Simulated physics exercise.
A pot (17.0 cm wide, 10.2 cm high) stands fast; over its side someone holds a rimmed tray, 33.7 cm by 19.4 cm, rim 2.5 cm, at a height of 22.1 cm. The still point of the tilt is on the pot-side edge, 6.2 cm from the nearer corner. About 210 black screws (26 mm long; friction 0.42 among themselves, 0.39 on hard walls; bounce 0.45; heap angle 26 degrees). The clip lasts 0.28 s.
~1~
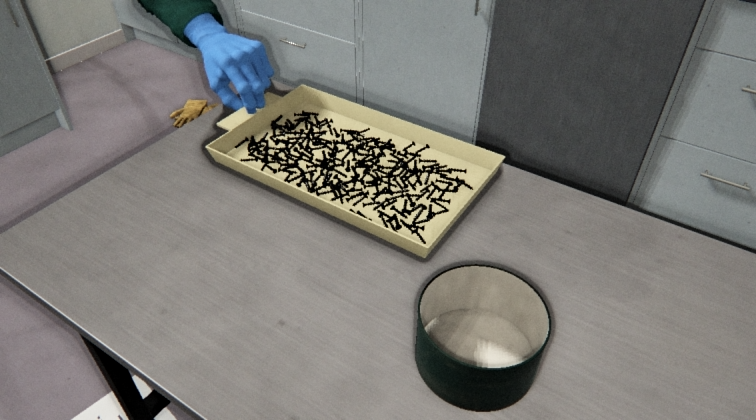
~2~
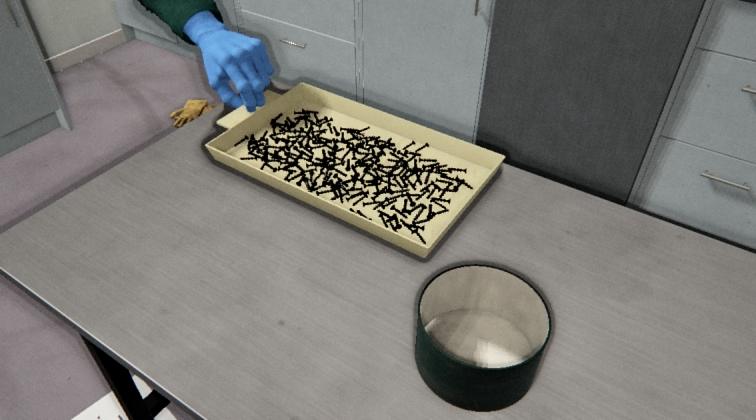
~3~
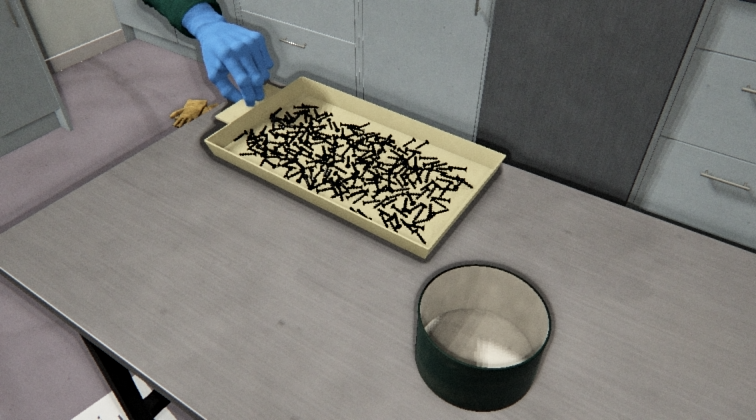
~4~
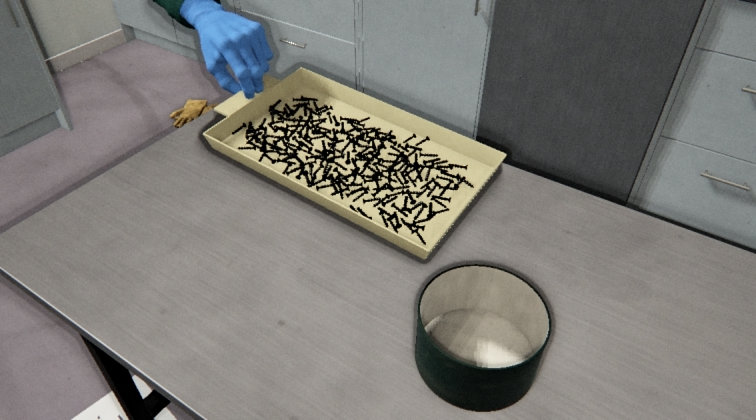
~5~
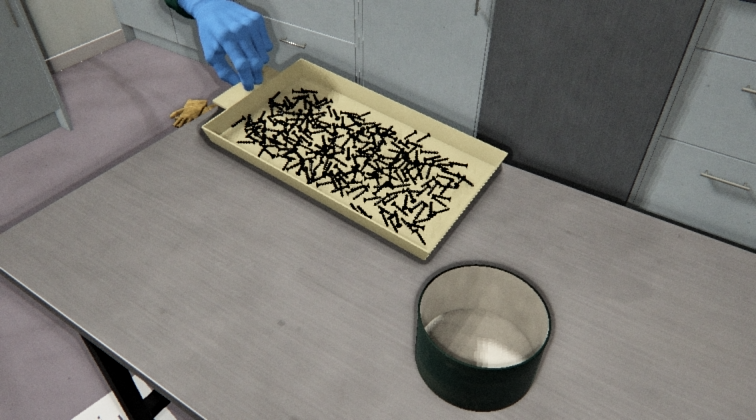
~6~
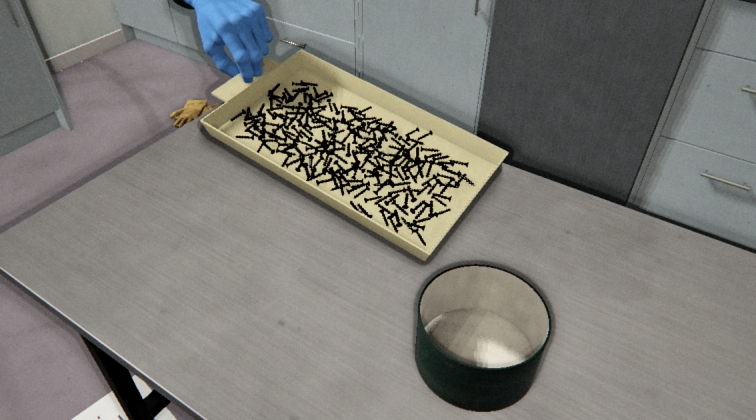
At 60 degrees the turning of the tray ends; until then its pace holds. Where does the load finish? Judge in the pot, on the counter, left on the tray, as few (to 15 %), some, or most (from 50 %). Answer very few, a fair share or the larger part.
In the pot: Very few; on the counter: Very few; left on the tray: The larger part.
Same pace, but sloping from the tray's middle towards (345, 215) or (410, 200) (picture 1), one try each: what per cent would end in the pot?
Some 0 and 15 per cent.
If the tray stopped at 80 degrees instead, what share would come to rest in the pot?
In that case some 60 per cent.
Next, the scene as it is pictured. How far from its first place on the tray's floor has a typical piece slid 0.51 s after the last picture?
About 5 cm.
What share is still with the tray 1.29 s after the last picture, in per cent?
About 95 per cent.
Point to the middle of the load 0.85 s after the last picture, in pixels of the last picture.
At about (422, 209).
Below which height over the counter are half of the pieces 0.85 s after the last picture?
About 26 cm.
Then, 0.51 s after the last picture, tilt 34 degrees; the tray holds 100 %, the pot 0 %.
Then, 0.85 s after the last picture, tilt 50 degrees; the tray holds 100 %, the pot 0 %.
Then, 1.29 s after the last picture, tilt 60 degrees; the tray holds 95 %, the pot 5 %.
In the end, pot 5 %, counter 5 %, tray 95 %.
